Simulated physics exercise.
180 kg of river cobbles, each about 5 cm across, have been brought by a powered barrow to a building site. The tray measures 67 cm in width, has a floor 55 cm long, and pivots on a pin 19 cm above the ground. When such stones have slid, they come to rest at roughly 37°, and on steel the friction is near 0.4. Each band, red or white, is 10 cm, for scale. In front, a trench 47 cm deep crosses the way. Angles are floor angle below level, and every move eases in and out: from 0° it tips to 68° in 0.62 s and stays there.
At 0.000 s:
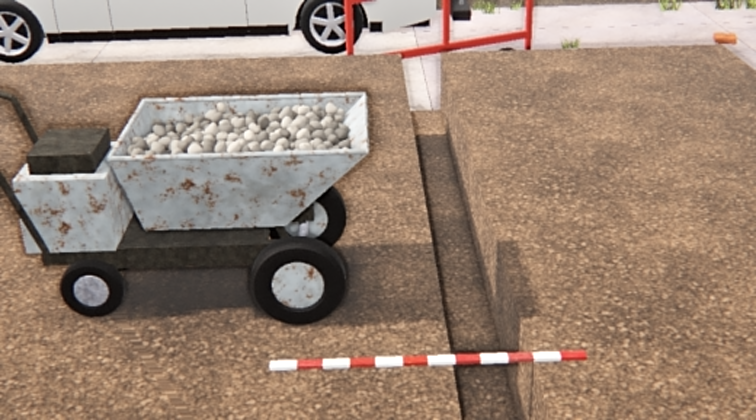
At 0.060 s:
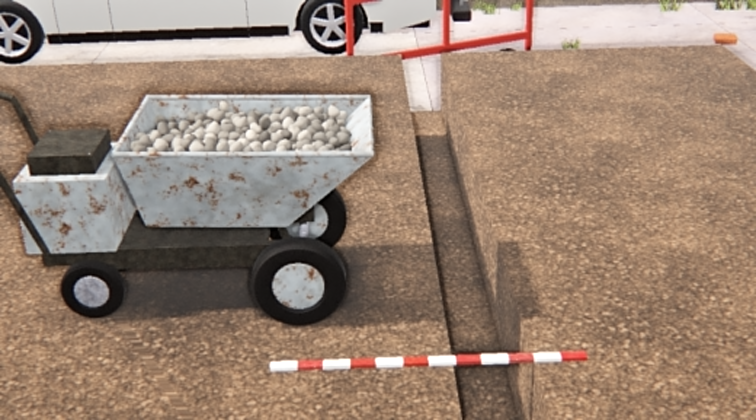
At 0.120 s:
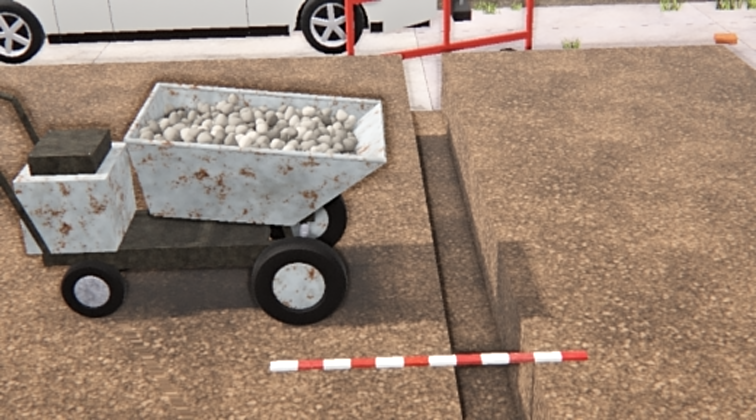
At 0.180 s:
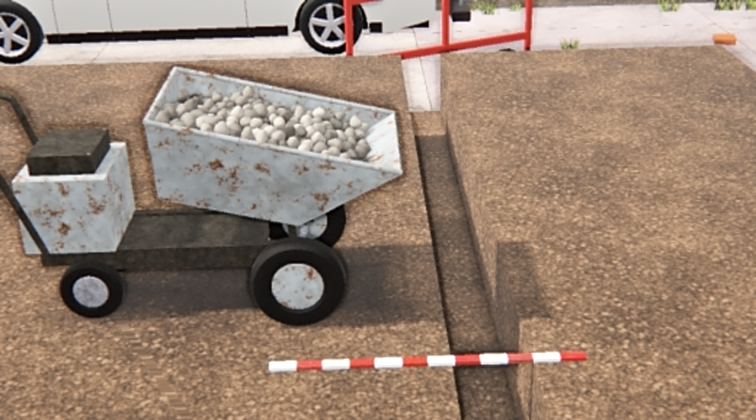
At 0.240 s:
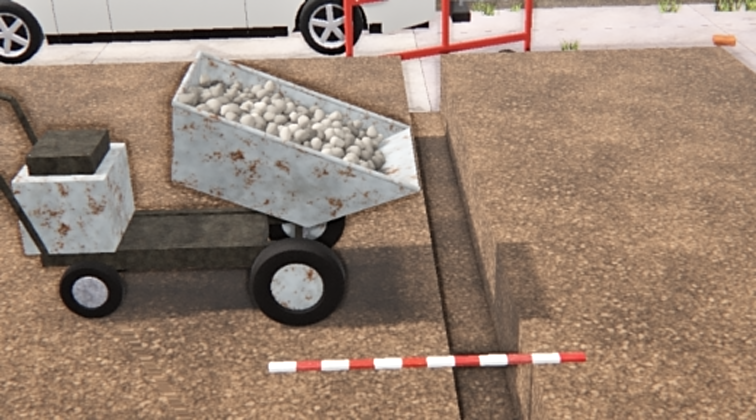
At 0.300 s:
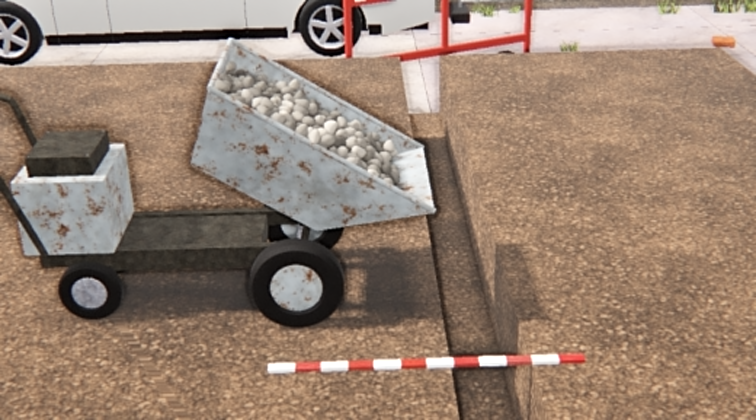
On a building site, a barrow's metal tray of pale stones tilts steadily down toward the right.
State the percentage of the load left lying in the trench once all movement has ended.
The share left there is about 63 per cent.
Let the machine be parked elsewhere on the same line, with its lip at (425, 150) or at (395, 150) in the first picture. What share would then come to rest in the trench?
Roughly 20 in a hundred from the first, 40 in a hundred from the second.
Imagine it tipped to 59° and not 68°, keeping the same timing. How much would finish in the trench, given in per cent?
It would come to about 60 percent.
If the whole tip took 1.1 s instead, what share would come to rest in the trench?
In that case some 80 per cent.
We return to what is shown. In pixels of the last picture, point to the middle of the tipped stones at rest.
Around (492, 339).
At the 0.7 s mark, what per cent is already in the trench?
Roughly 20% by that time.
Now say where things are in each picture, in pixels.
The tray is at 0°, its lip at (368, 151); the top of the load is at (275, 122), in the first picture.
The tray is at 2°, its lip at (373, 154); the top of the load is at (255, 122); the stones move at 0.4 m/s on average, in the second picture.
Lip at (386, 161), floor tilted 7°, highest stones at (220, 117); the stones move at 0.8 m/s on average, in the third picture.
The tray is at 14°, its lip at (401, 173); the top of the load is at (189, 105); the stones move at 1.2 m/s on average, in the fourth picture.
Lip at (419, 190), floor tilted 23°, highest stones at (212, 91); the stones move at 1.4 m/s on average, in the fifth picture.
Lip at (434, 211), floor tilted 32°, highest stones at (236, 79); the stones move at 1.5 m/s on average, in the sixth picture.
After 0.5 s the floor is at 57°; 100 % in the tray; the foremost stones are at (436, 220).
After 0.7 s the floor is at 68°; 73 % in the tray, 22 % in the trench, 5 % past the trench; the foremost stones are at (537, 286).
After 1.1 s the floor is at 68°; 15 % in the tray, 48 % in the trench, 37 % past the trench; the foremost stones are at (724, 278).
After 3.0 s the floor is at 68°; 0 % in the tray, 63 % in the trench, 37 % past the trench; the foremost stones are past the picture's edge.
